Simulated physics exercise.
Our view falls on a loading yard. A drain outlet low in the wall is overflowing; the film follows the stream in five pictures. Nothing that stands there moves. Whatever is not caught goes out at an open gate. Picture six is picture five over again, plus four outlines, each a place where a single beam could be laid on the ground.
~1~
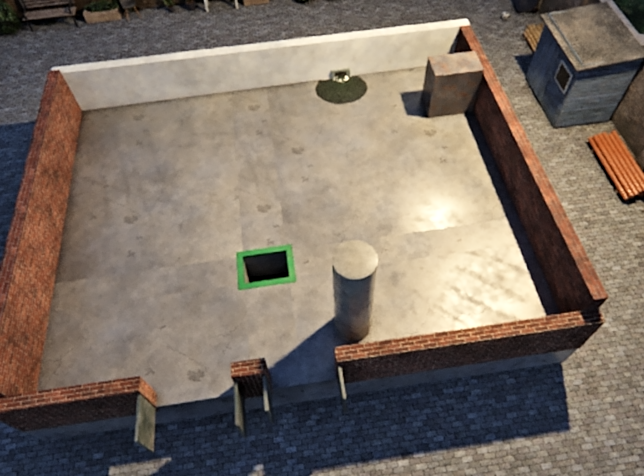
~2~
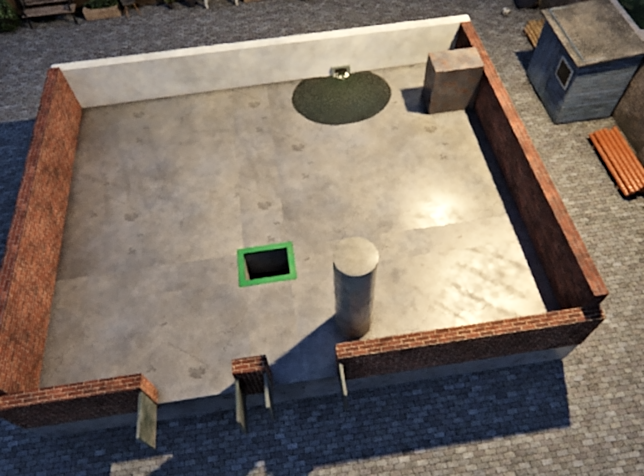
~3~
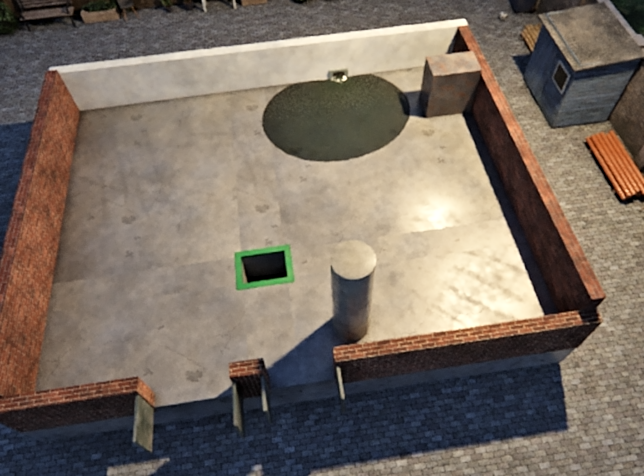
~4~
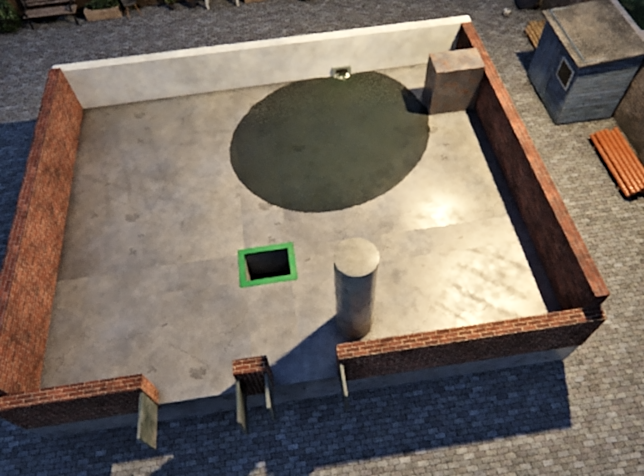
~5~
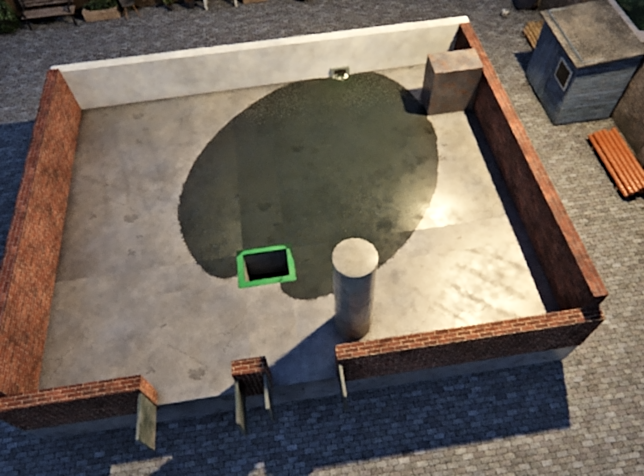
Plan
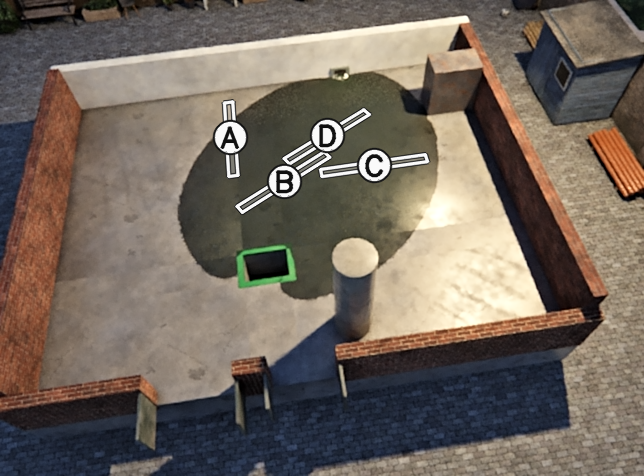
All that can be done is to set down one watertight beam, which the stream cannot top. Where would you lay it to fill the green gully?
It is A.
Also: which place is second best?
C.
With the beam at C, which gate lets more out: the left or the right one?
The left one.
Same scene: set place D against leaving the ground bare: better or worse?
It is worse.
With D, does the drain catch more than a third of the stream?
No.
On the marked copy, A from (233, 175) to (228, 102); B from (239, 209) to (326, 154); C from (321, 172) to (426, 158); D from (286, 161) to (366, 112).
With A, about 34 % of the stream runs into the green gully, about 57 % out by the gates.
With B, about 14 % of the stream runs into the green gully, about 79 % out by the gates.
With C, about 23 % of the stream runs into the green gully, about 67 % out by the gates.
With D, about 14 % of the stream runs into the green gully, about 79 % out by the gates.
